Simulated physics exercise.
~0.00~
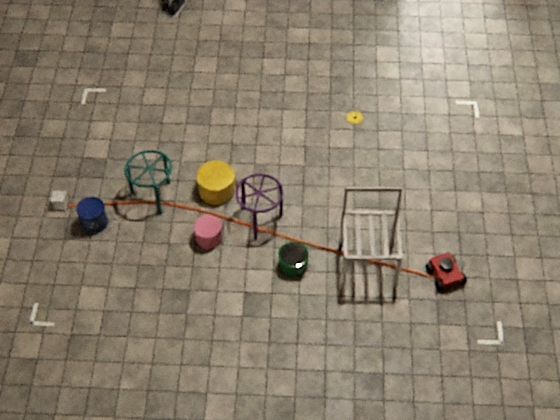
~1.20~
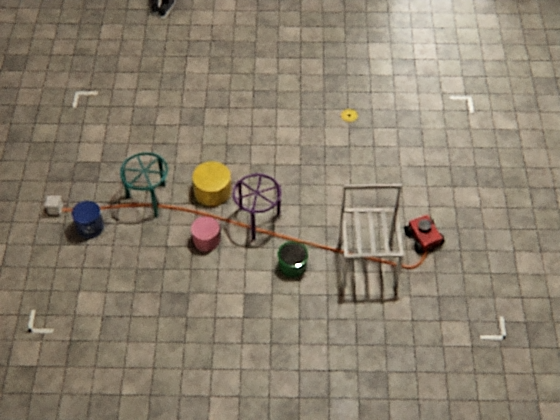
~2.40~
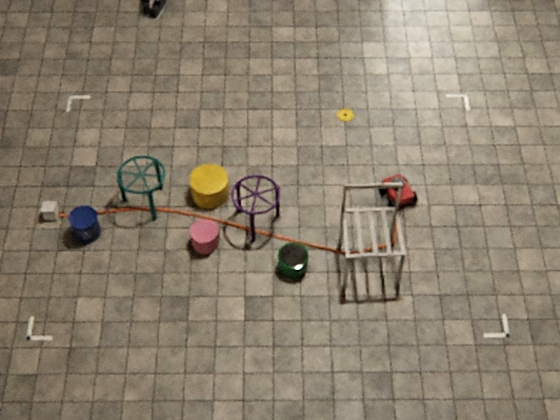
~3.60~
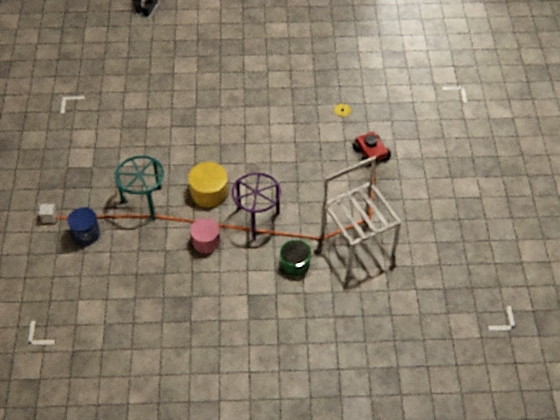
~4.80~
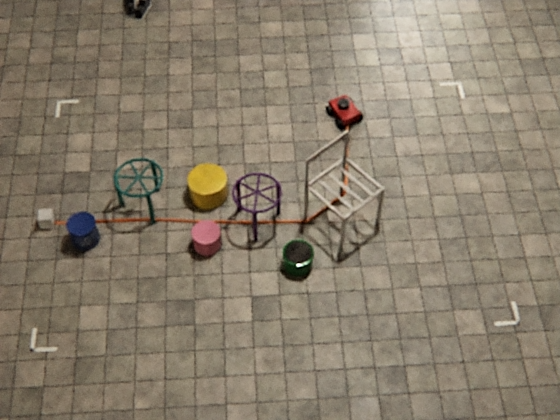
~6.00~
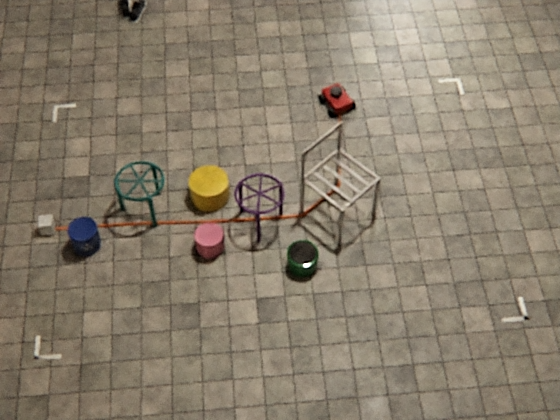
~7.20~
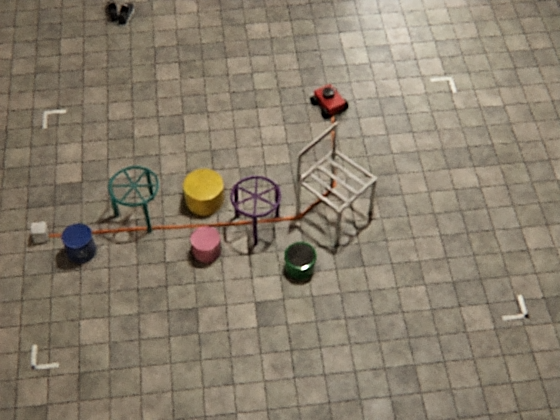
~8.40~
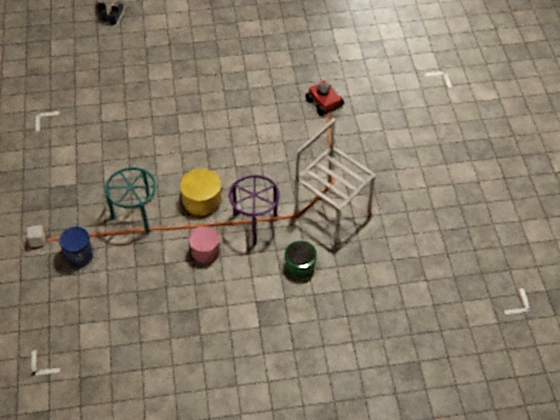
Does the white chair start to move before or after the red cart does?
It starts after the red cart. The cart is already well on its way toward the yellow mark when the chair begins to turn and slide.
